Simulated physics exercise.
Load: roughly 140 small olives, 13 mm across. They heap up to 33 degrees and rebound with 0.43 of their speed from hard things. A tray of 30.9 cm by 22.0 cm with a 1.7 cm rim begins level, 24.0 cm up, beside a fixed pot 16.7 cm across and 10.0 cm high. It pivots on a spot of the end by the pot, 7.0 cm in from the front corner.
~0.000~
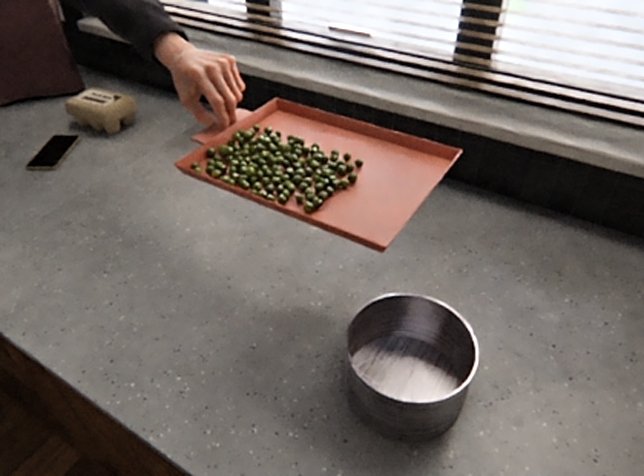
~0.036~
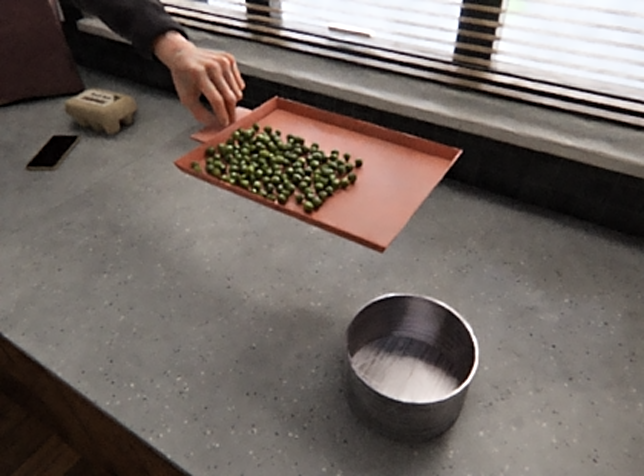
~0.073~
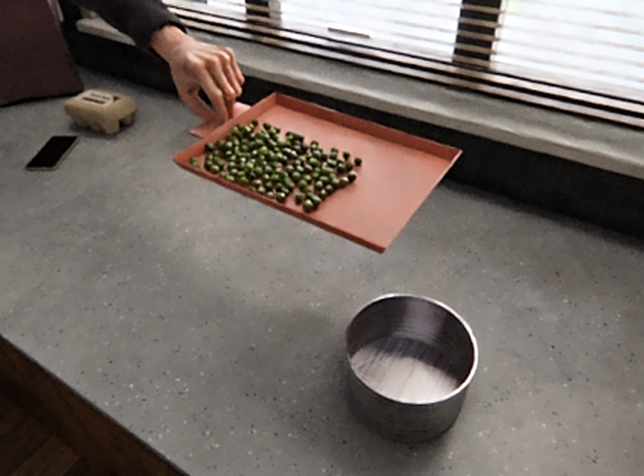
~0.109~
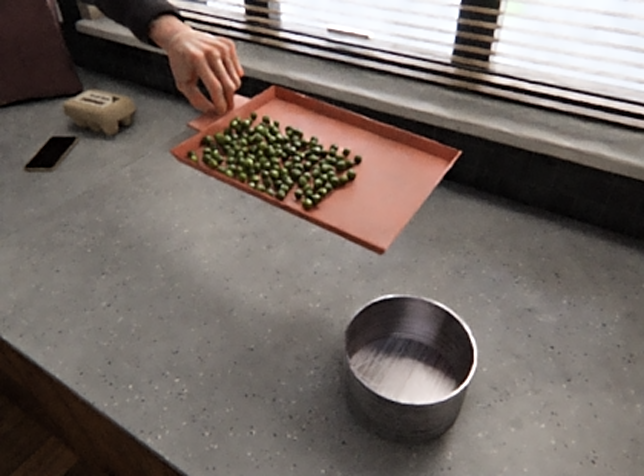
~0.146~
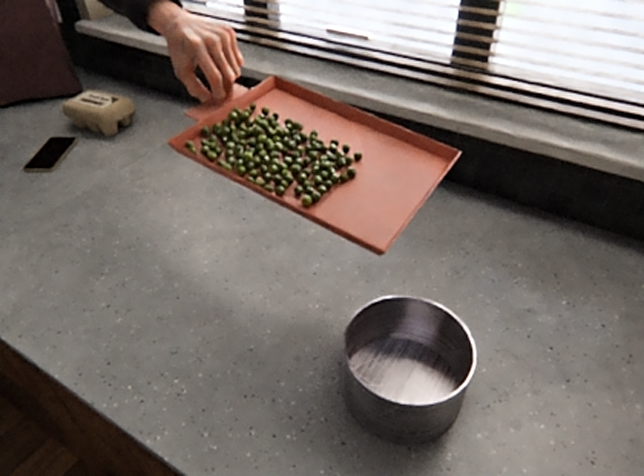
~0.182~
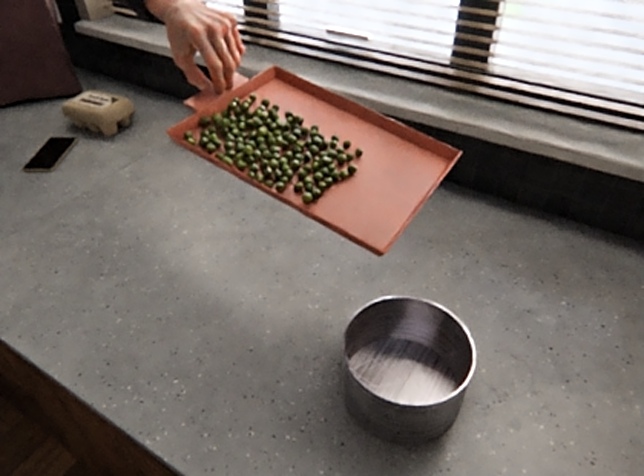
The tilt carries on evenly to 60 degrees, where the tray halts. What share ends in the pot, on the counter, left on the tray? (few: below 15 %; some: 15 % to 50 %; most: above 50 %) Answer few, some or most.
Pot some, counter some, tray some.
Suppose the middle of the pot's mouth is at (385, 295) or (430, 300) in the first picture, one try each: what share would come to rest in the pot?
Some 5 and 35 per cent.
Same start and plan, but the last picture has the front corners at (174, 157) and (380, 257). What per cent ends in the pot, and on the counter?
Pot 15, counter 35.
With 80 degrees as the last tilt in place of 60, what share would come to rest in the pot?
In that case some 70 per cent.
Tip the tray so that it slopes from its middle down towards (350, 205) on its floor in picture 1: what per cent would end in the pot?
Some 65 per cent.
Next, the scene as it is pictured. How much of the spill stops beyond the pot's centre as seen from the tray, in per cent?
Roughly 100 per cent.
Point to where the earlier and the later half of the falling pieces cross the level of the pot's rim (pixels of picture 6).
First near (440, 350), later near (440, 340).
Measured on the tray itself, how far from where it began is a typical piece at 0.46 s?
Roughly 3 cm.
After 0.46 s, tilt 35 degrees; the tray holds 100 %, the pot 0 %.
After 0.64 s, tilt 51 degrees; the tray holds 100 %, the pot 0 %.
Then, at 0.95 s, tilt 60 degrees; the tray holds 35 %, the pot 30 %.
By 1.9 s all is still; pot 40 %, counter 30 %, tray 30 %.
